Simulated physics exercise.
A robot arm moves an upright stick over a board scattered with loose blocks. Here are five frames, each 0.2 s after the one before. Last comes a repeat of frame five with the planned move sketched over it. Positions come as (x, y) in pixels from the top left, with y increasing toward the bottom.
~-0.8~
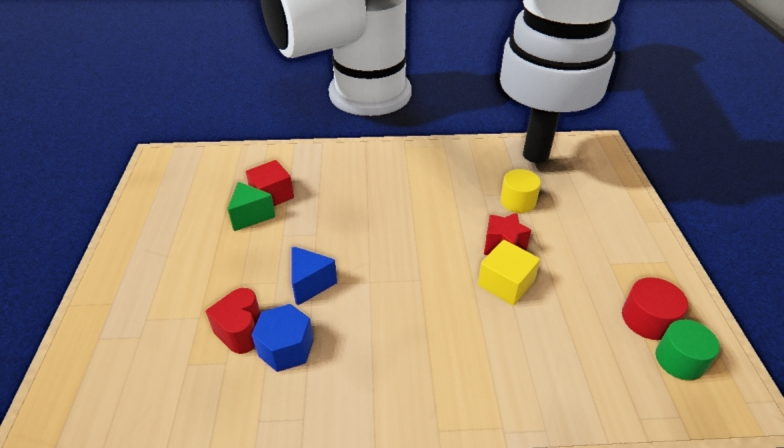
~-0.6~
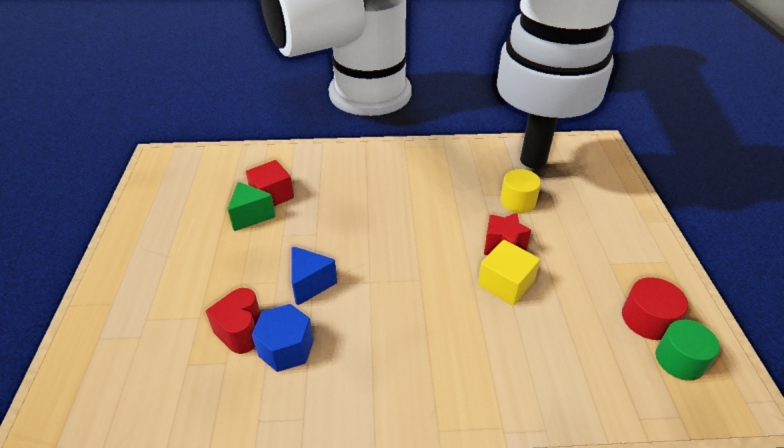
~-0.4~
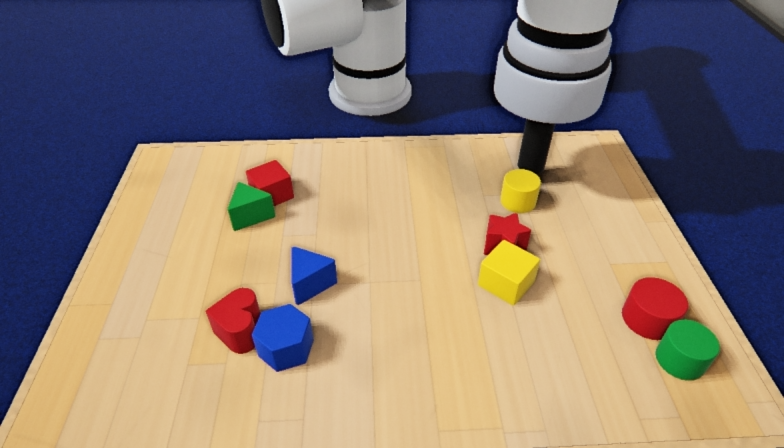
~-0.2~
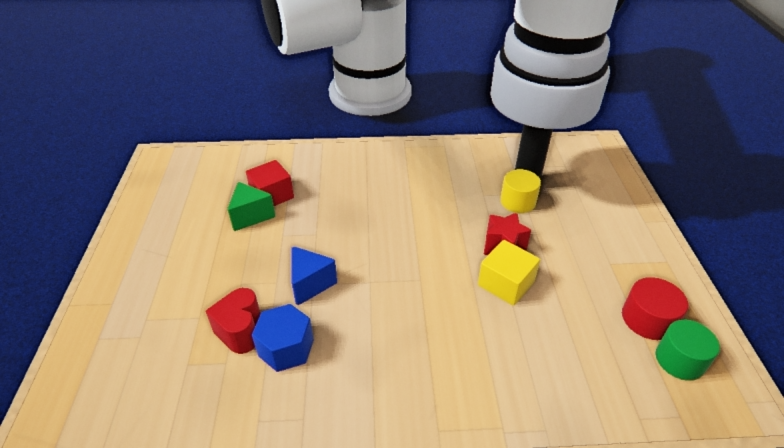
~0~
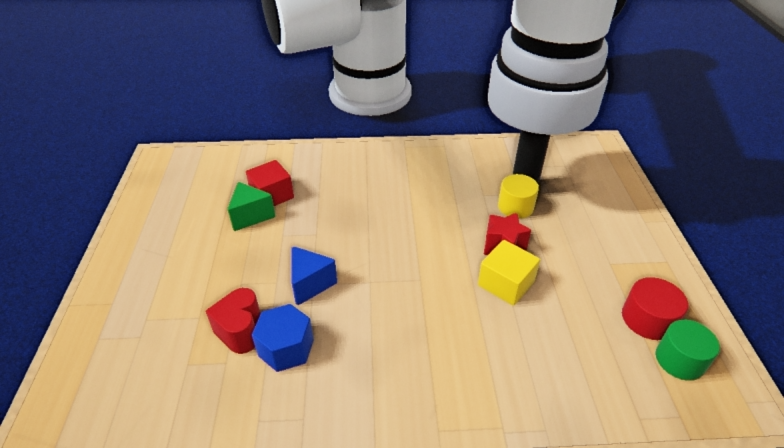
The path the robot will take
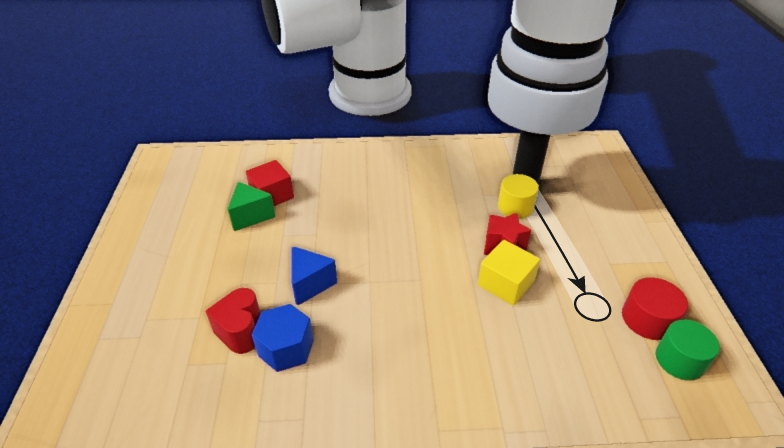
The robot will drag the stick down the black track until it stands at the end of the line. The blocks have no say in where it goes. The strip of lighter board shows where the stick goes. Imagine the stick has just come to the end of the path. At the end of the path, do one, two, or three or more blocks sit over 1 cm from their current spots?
I think only one will be displaced.
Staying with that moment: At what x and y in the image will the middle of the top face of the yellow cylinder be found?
I predict (517, 203).
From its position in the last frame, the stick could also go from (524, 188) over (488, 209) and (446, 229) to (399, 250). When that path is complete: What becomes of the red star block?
Moved.
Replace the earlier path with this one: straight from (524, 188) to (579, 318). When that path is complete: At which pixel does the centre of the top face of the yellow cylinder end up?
My prediction: (511, 209).
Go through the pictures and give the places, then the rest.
Lower end of the stick at (536, 156), tops of blocks, red star block at (508, 226), yellow cylinder at (523, 180), red cylinder at (660, 297), in the first frame.
Stick at (533, 161), blocks as before, in the second frame.
Stick at (531, 166), blocks as before, in the third frame.
Stick at (529, 172), blocks as before, in the fourth frame.
Stick at (526, 177), red star block at (508, 226), yellow cylinder at (520, 185), red cylinder at (660, 297), in the fifth frame.
The drawn path runs from (524, 188) directly to (593, 307).
What follows on the original path. One third of the way, stick at (547, 211); red star block at (503, 228), turned 15° anticlockwise; yellow cylinder at (517, 203).
Two thirds of the way, stick at (571, 250); red star block at (503, 228), turned 15° anticlockwise; yellow cylinder at (517, 203).
At the end, stick at (597, 295); red star block at (503, 228), turned 15° anticlockwise; yellow cylinder at (517, 203); red cylinder not moved.
